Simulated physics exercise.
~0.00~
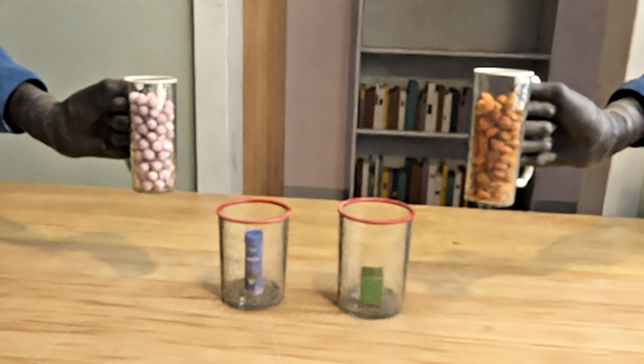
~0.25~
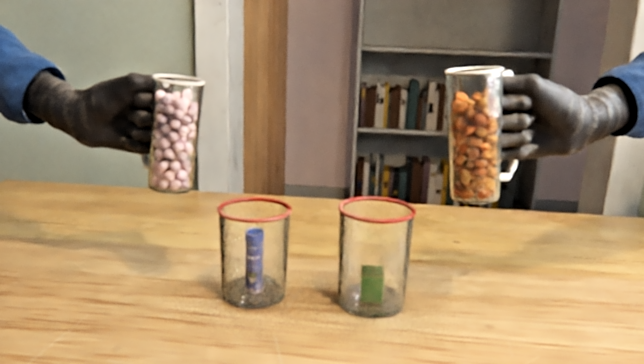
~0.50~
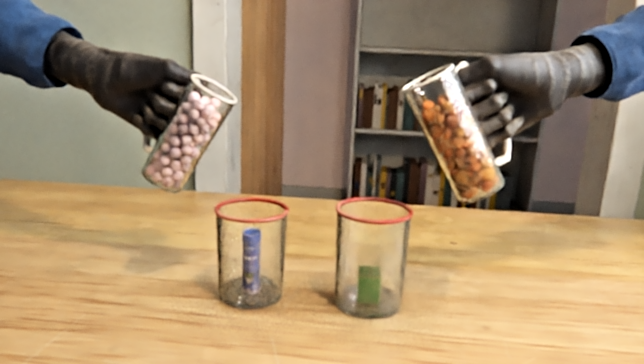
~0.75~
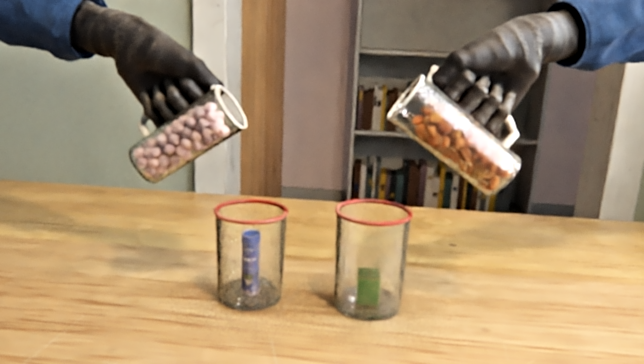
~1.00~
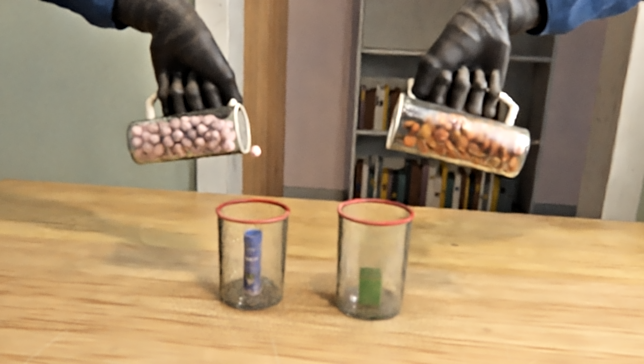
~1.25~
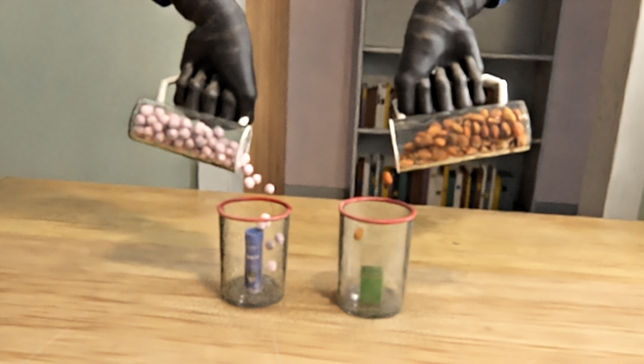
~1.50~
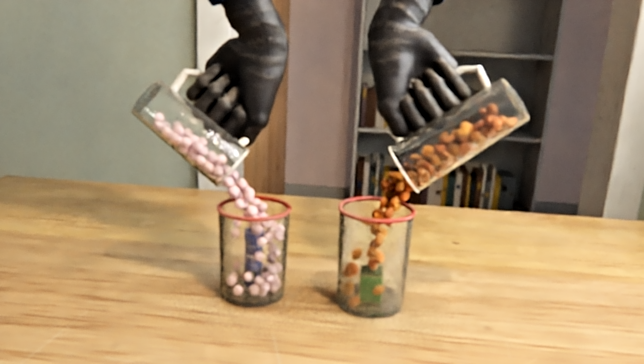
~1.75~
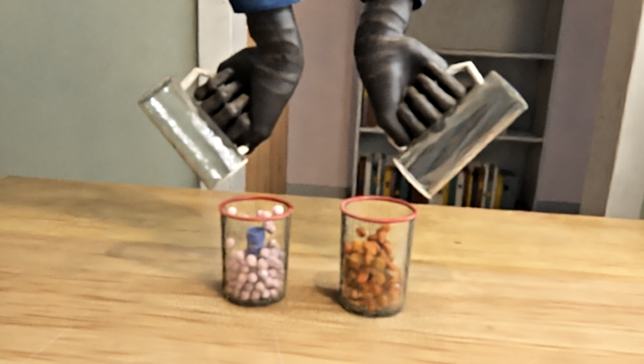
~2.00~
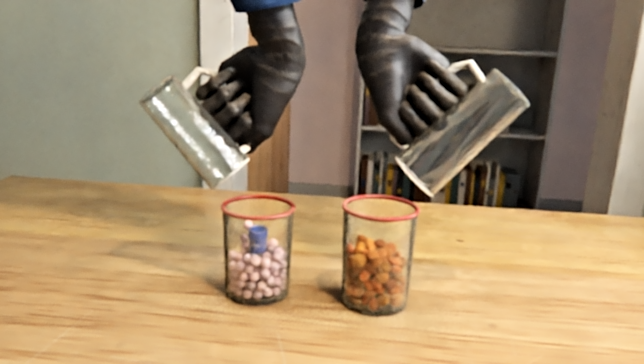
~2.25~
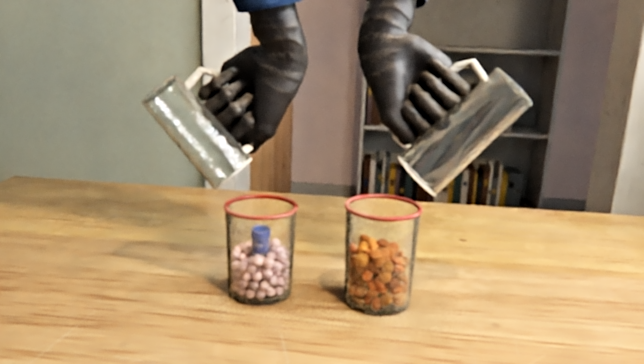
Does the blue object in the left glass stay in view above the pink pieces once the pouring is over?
Yes, the top of the blue object still sticks up above the pink pile, while the green one in the right glass is hidden by the orange pieces.
